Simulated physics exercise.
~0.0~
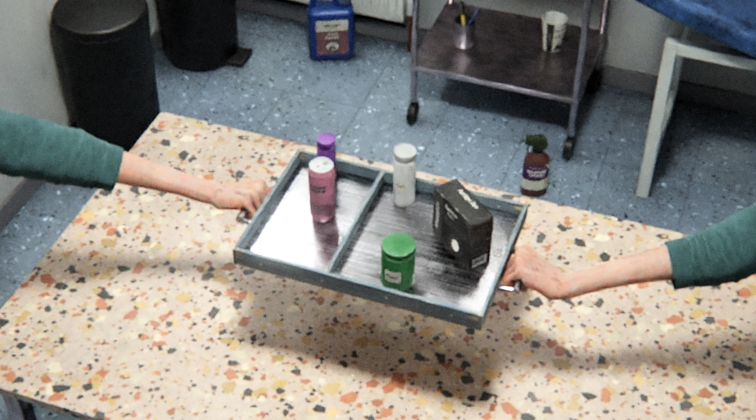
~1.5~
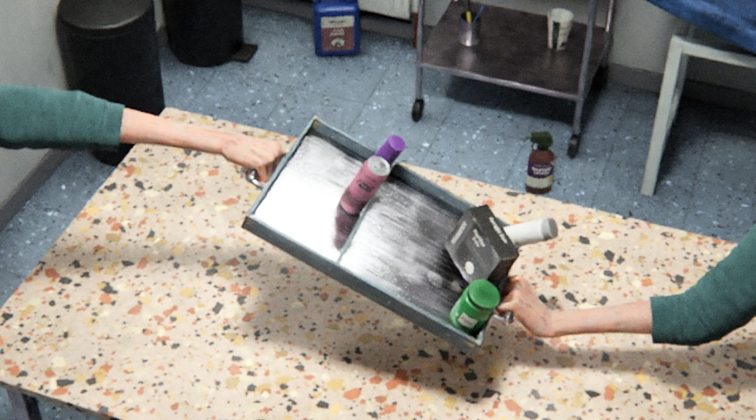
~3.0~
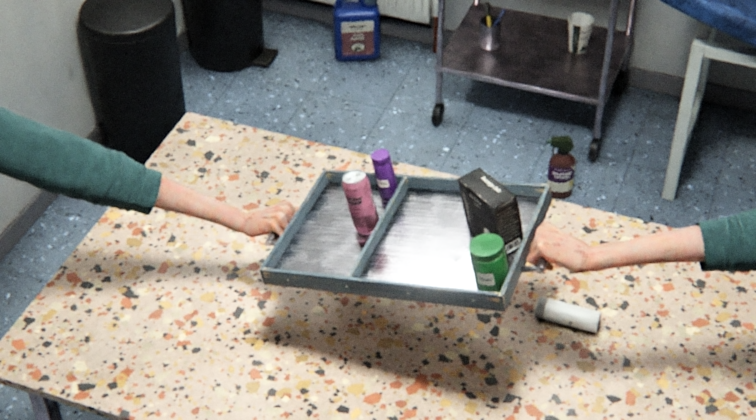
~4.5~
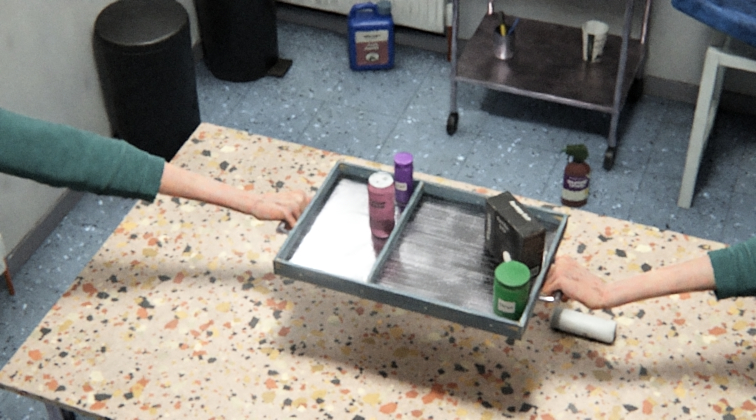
To begin with, two hands hold a divided tray above a speckled table, carrying a white shaker, a pink can, a black packet, a green jar and a purple shaker, all upright. The hands tip the tray steeply down to the right, and the items lean, with the white shaker tilting out over the right rim beside the packet and jar. The tray then swings back, dipping slightly left, and the white shaker lies on the table. Finally the tray levels, its four remaining items upright and the shaker still on its side by the right hand.
